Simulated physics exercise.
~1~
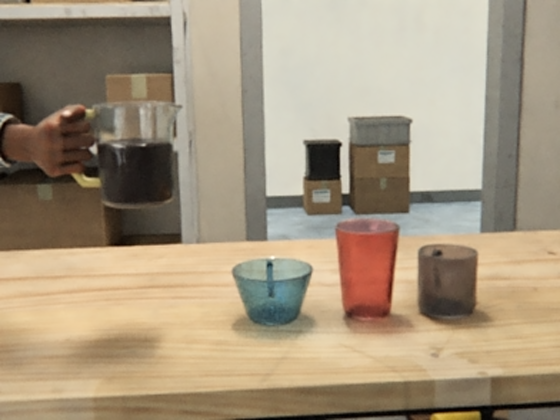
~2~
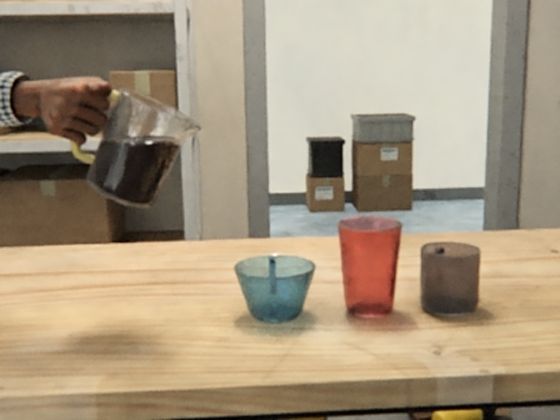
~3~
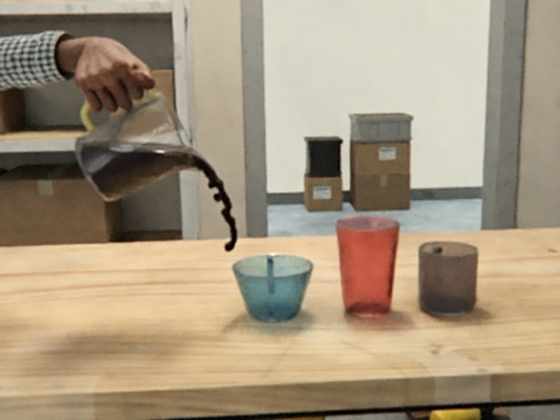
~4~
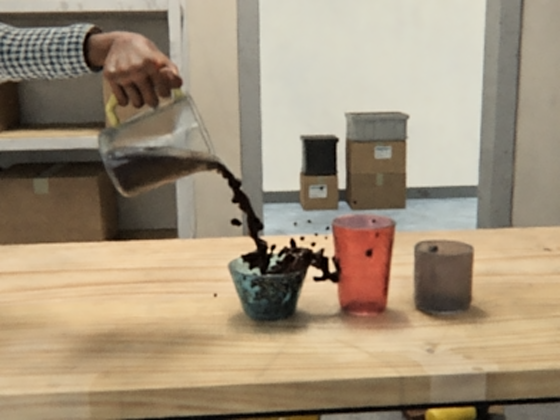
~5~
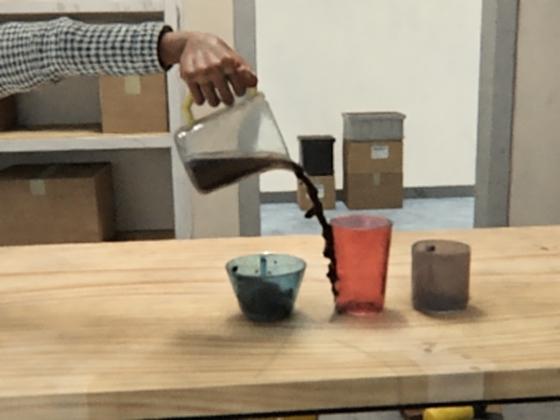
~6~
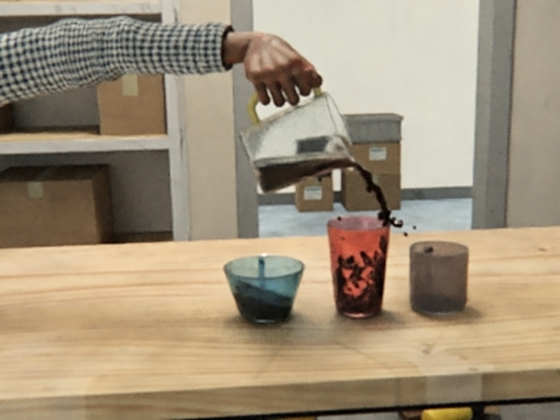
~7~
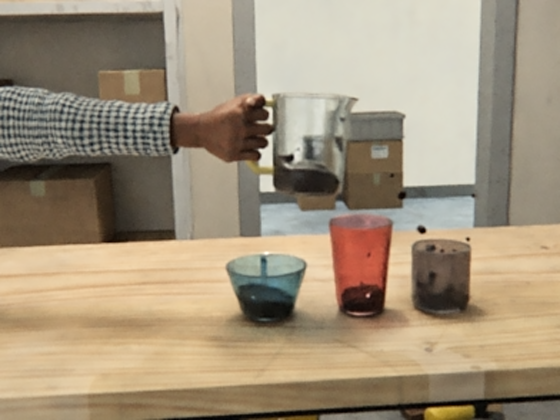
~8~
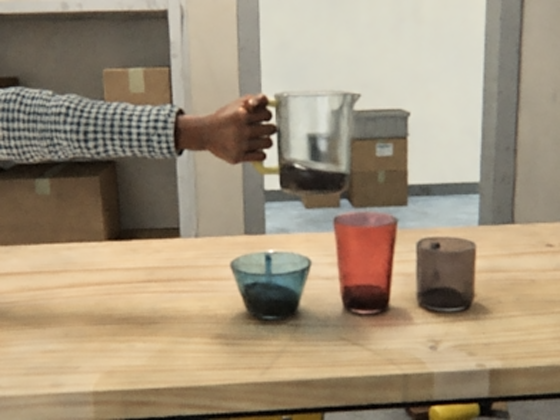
A hand tilts a jug, pours dark liquid into three cups, then levels it.
